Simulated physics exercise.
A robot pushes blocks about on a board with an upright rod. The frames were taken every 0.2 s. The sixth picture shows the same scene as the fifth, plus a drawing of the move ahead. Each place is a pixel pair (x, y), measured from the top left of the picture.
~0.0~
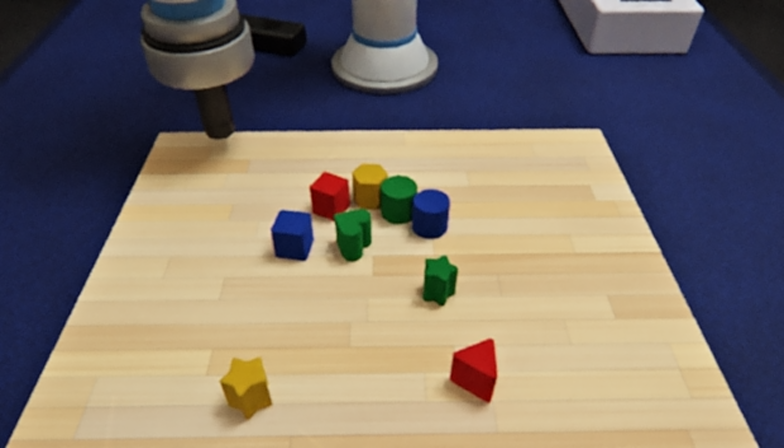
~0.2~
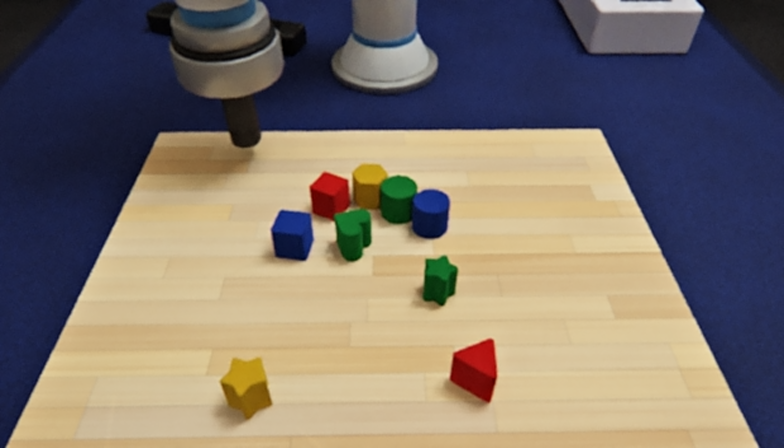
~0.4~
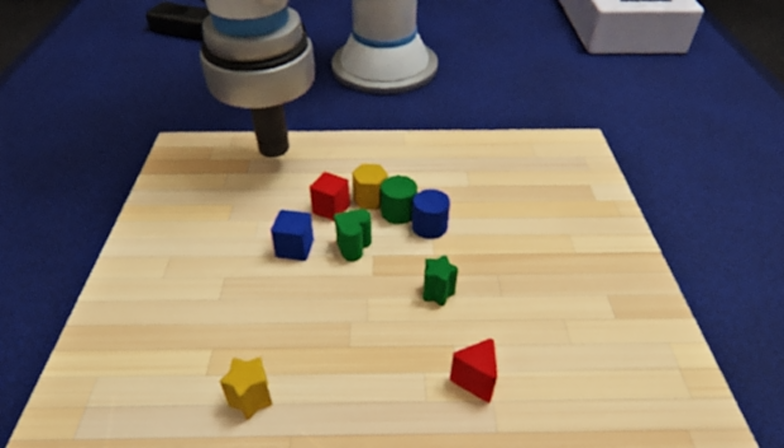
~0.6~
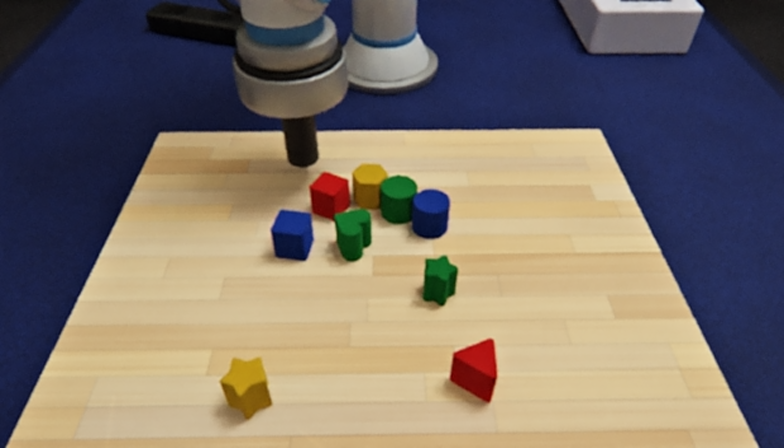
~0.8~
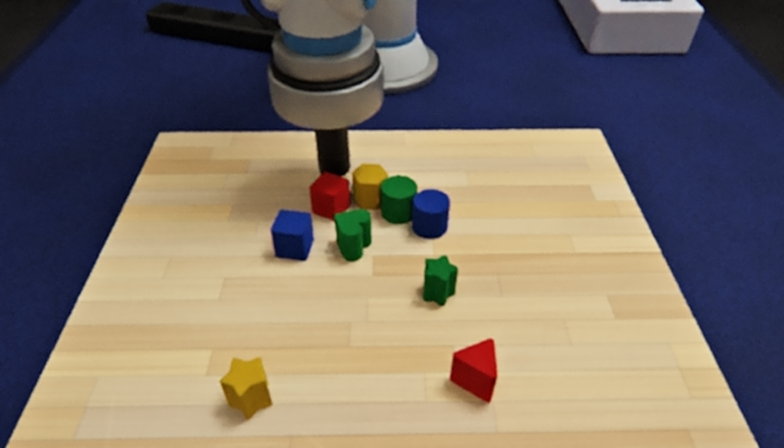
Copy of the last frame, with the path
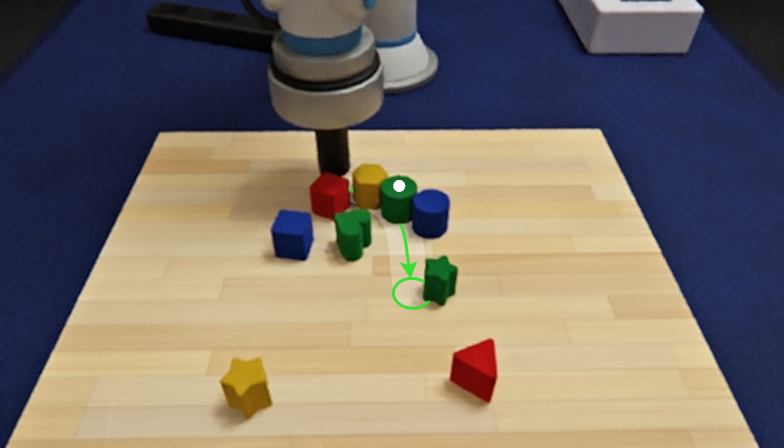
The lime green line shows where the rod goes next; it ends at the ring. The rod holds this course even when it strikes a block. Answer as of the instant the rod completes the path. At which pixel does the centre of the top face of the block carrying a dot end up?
Its top centre lands on (486, 225).
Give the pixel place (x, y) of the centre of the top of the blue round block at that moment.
I'd say the blue round block ends with its top centre at (525, 236).
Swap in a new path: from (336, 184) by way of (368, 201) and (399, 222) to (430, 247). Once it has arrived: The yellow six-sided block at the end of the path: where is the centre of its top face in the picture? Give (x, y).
The middle of its top is at (470, 221).
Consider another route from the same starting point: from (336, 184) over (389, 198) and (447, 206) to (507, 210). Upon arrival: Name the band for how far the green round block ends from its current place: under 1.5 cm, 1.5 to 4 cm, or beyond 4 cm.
My estimate: Beyond 4 cm.
The drawn path runs from (336, 184) through (383, 204) and (406, 243) to (412, 293); the dot is on the green round block.
What follows on the original path. One third of the way, rod (384, 190); yellow six-sided block (411, 191); green round block (441, 206); blue round block (476, 220).
Two thirds of the way, rod (406, 229); yellow six-sided block (444, 224), turned 40° anticlockwise; green round block (483, 225); blue round block (522, 236).
At the end, rod (413, 278); green heart block not moved; yellow six-sided block (448, 236), turned 80° anticlockwise; green round block (486, 225); blue round block (525, 236); green star (449, 277), turned 40° anticlockwise.
